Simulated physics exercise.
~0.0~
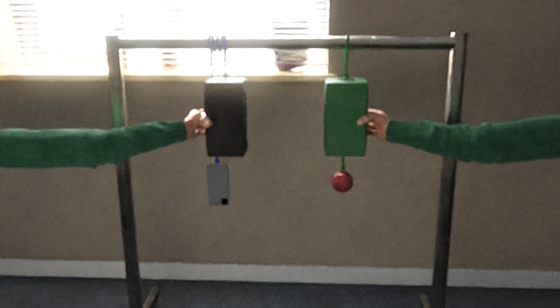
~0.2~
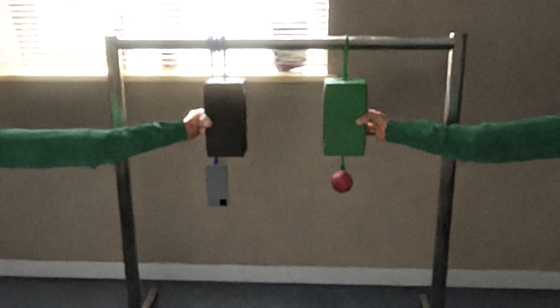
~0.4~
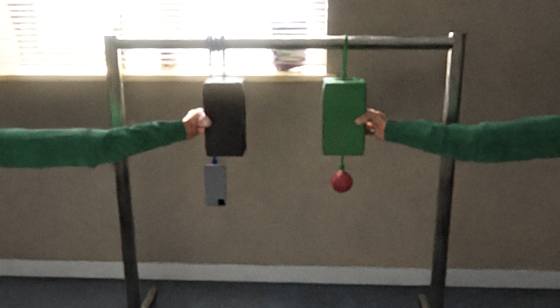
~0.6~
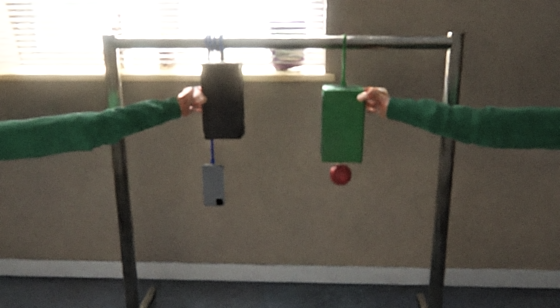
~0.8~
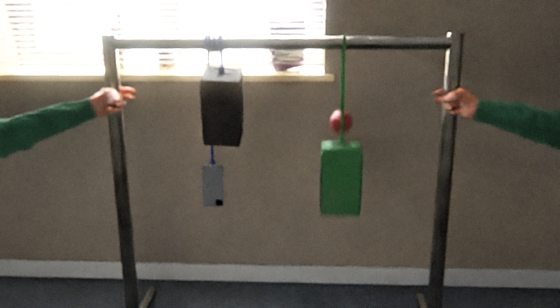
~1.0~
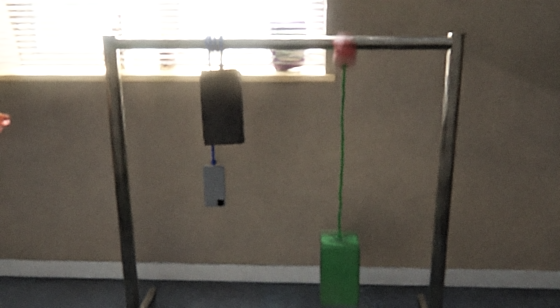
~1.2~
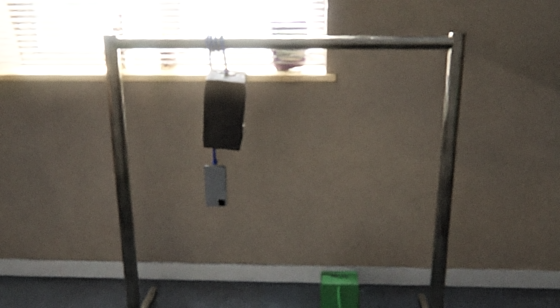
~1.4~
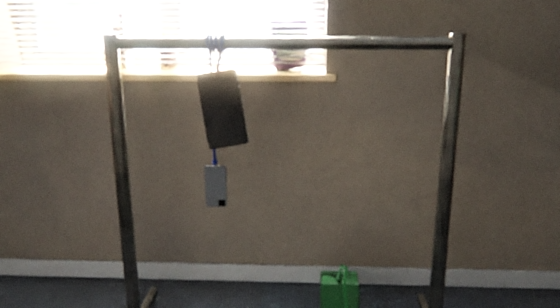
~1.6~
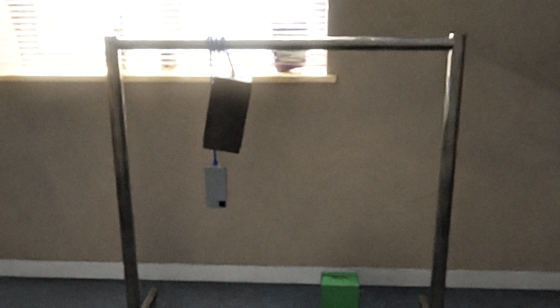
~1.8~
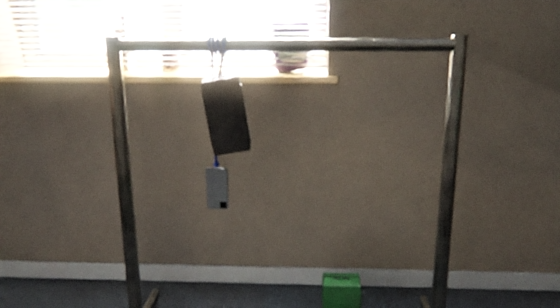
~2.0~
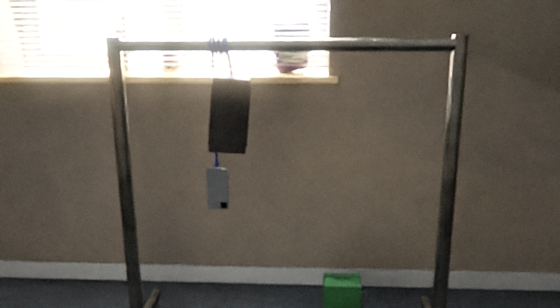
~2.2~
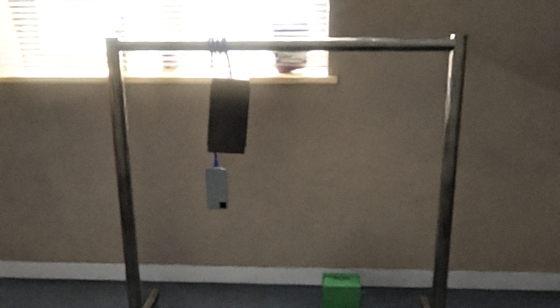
A green case on the right and a black case on the left hang from a metal rail in front of a brown wall with a bright window, seen from the front by a slightly swaying camera. Below them hang a red apple and a pale grey phone. Two green-sleeved hands hold the cases, then let go and draw back out of view. The green case drops while the apple shoots up to the rail, then disappears from sight. The black case tilts and sways but stays hanging above the still phone, and the green case ends on the floor.
